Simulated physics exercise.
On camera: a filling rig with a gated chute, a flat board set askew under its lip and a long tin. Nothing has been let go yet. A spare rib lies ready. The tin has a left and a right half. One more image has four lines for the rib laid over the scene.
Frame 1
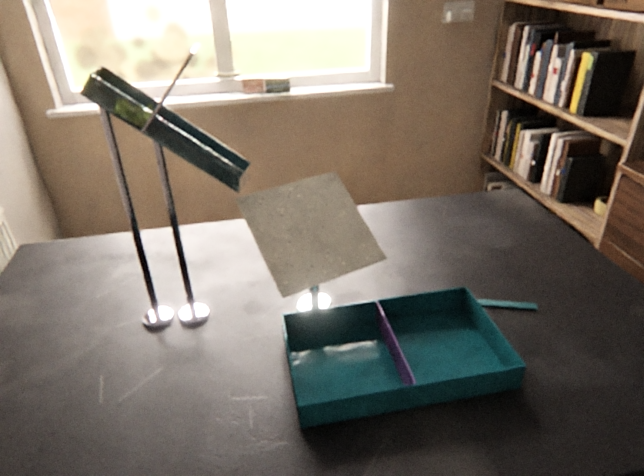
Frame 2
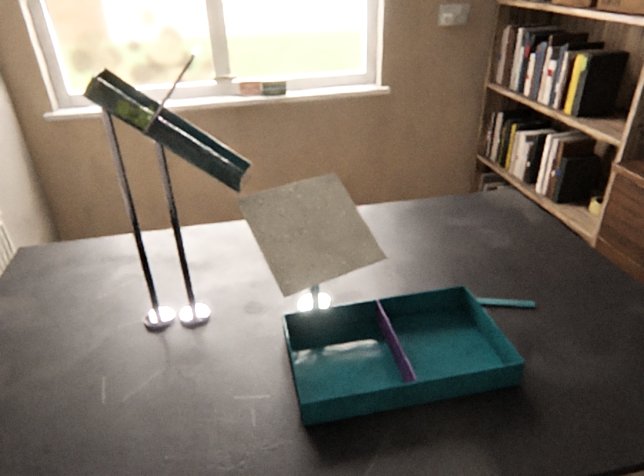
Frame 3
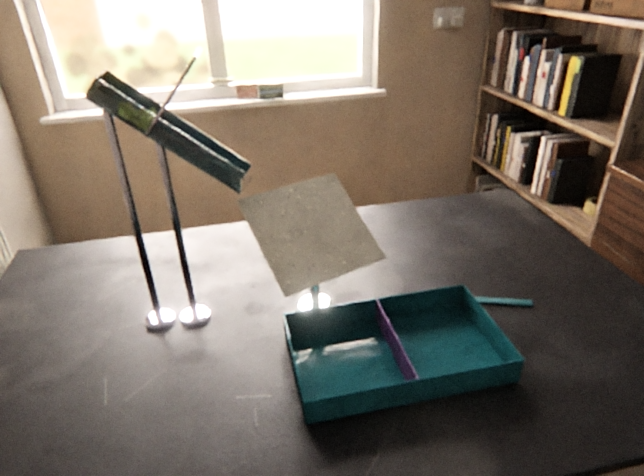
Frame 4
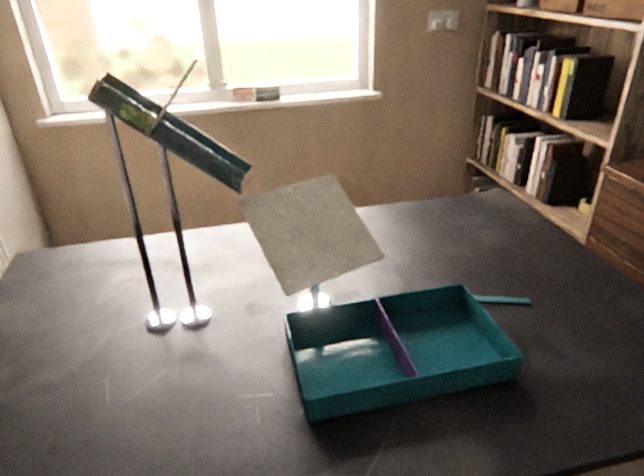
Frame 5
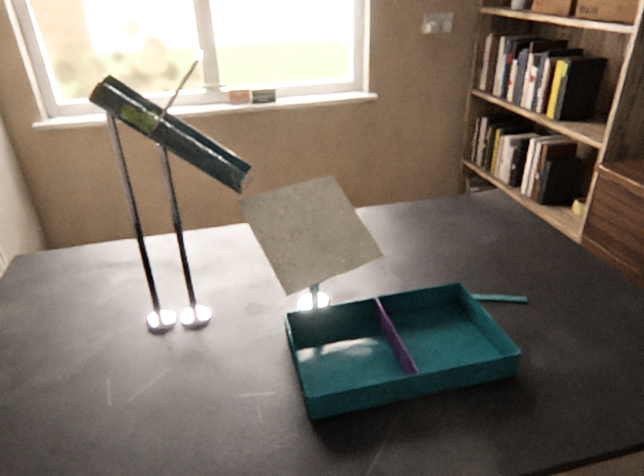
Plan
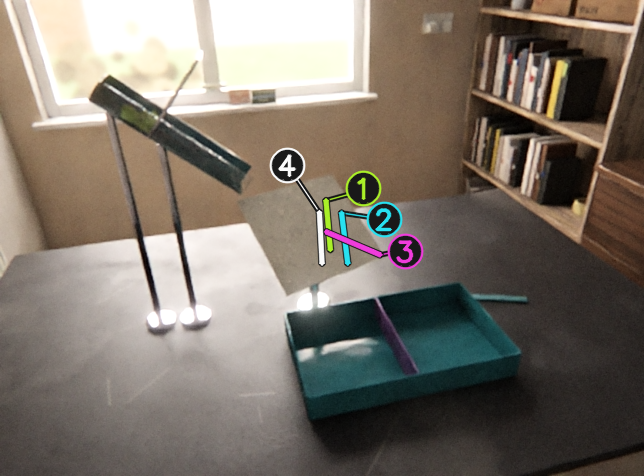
To begin with, a dark trough on two metal posts slopes down toward a tilted grey board, beside a teal tray with a purple divider, on a dark table. The view then shifts slightly, the window and bookshelf sliding gradually left behind, while the objects on the table stay essentially still.
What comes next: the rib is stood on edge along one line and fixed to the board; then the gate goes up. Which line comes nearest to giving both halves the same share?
I would pick line 3.
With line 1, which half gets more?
More lands on the left.
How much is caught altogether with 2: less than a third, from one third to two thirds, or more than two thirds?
Line 2 gives more than two thirds.
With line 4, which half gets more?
More lands on the left.
On the marked copy, line 1 from (325, 200) to (330, 249); line 2 from (341, 213) to (347, 263); line 3 from (326, 231) to (380, 254); line 4 from (319, 212) to (322, 263).
For line 1, of what is caught, all but a few in the left half, only a few in the right.
For line 2, of what is caught, the whole lot in the left half, none at all in the right.
For line 3, of what is caught, close to half in the left half, close to half in the right.
For line 4, of what is caught, the whole lot in the left half, none at all in the right.
